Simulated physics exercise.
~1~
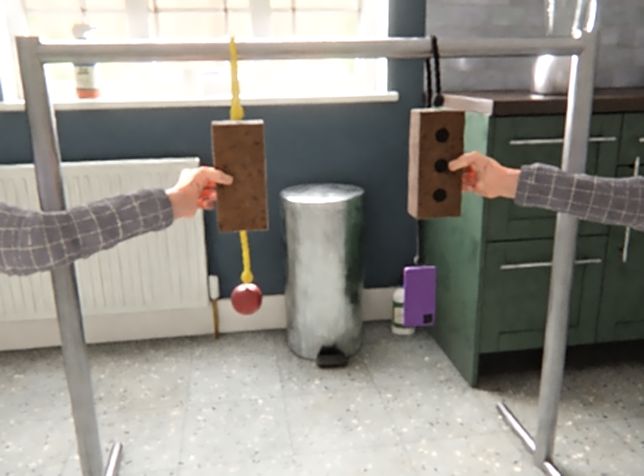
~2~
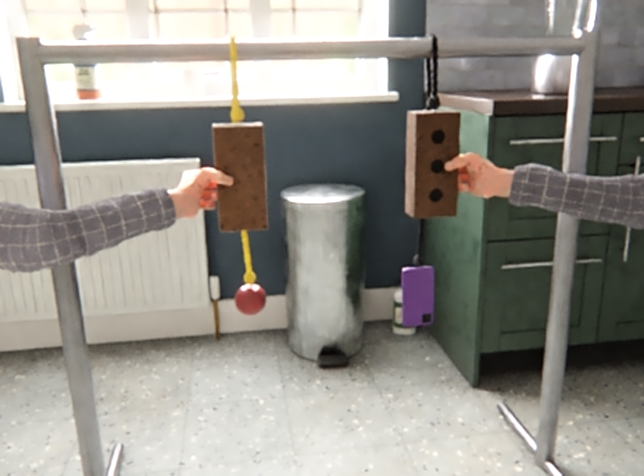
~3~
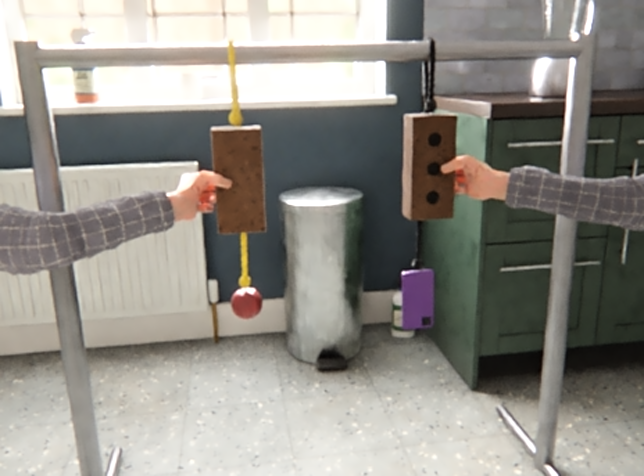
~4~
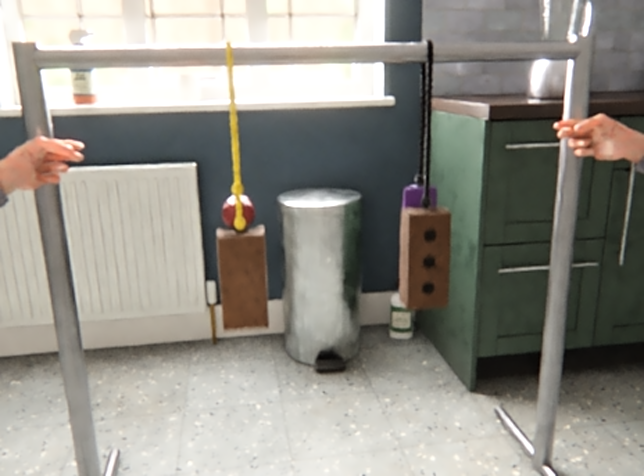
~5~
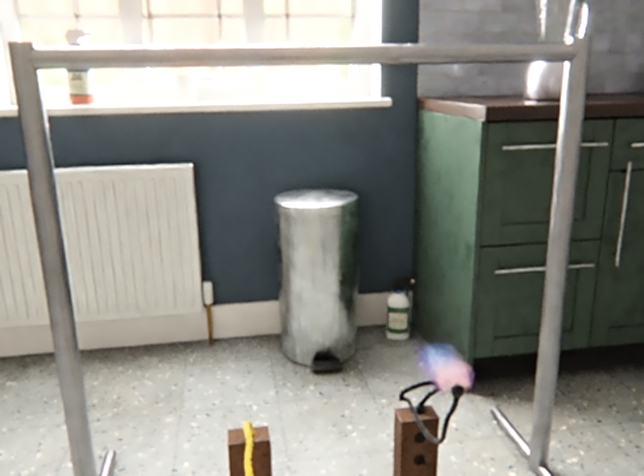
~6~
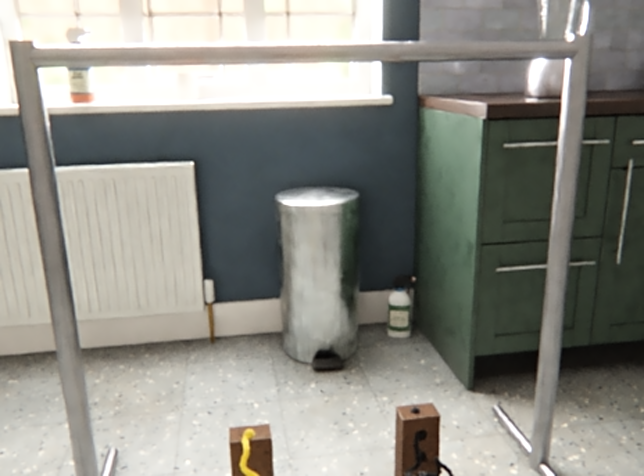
At first, two hands steady a pair of brown bricks hanging from a metal rail, the left on a yellow rope with a red apple below it, the right on a black cord with a purple phone dangling beneath. The hands hold almost still for a while. Then they let go and draw back, and both bricks drop while the apple and phone rise toward the rail. Both bricks reach the floor, with the phone tumbling in a blur above the right one. Finally, the bricks stand on the floor beneath the empty rail, rope and cord lying against them.
